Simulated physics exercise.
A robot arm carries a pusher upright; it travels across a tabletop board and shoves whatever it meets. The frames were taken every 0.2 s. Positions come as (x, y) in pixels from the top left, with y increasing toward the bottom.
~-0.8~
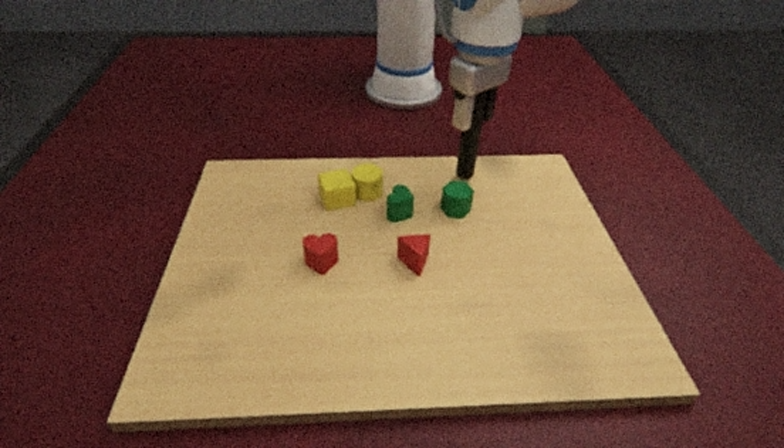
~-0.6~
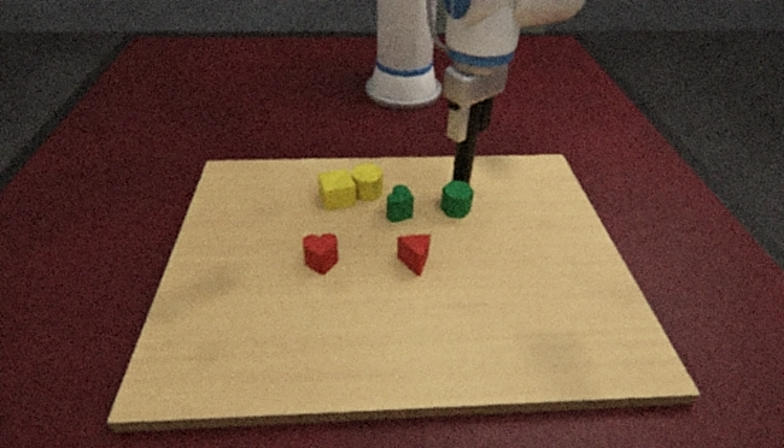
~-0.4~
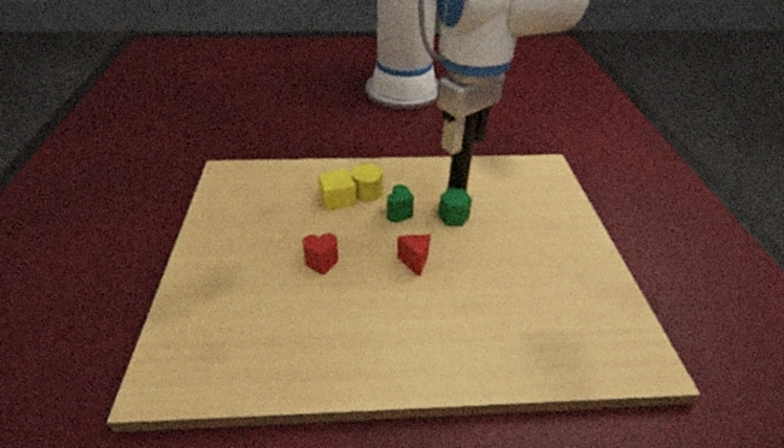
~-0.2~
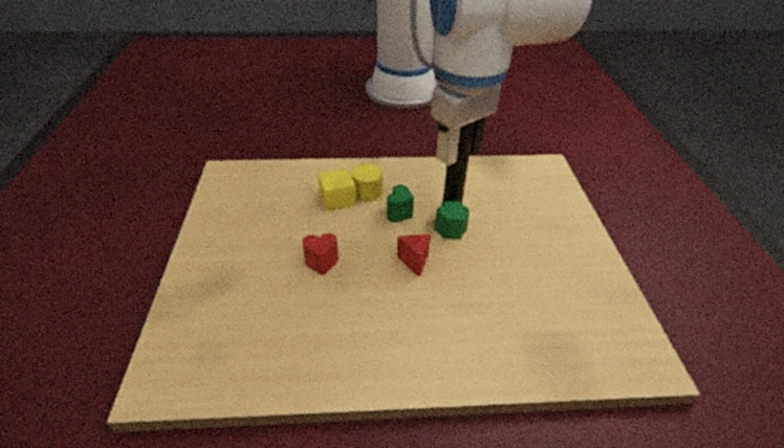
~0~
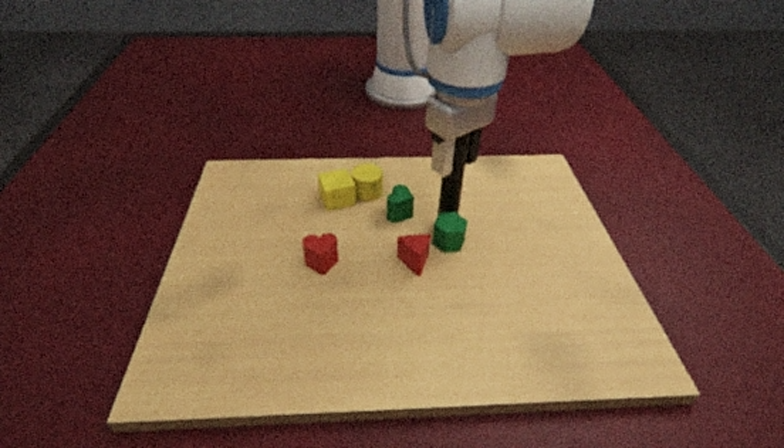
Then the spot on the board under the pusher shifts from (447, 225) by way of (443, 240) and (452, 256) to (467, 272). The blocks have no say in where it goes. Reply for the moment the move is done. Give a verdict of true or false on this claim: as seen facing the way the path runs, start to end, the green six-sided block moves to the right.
That is true.
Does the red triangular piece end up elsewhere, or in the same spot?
Here the red triangular piece stays on its spot.
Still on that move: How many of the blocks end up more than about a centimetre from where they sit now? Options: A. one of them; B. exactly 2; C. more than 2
A
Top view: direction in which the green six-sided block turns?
Its rotation is clockwise.
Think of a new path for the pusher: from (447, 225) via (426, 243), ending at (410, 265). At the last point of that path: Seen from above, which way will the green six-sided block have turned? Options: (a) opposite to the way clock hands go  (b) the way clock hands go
Correct choice: A.
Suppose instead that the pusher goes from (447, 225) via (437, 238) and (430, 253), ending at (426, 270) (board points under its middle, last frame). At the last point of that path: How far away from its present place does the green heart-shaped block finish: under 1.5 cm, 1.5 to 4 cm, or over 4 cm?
Under 1.5 cm.
What follows on the original path. Halfway along, pusher (447, 243); green six-sided block (454, 246).
At the end, pusher (468, 266); red triangular piece in place; green six-sided block (460, 270), turned 40° clockwise.
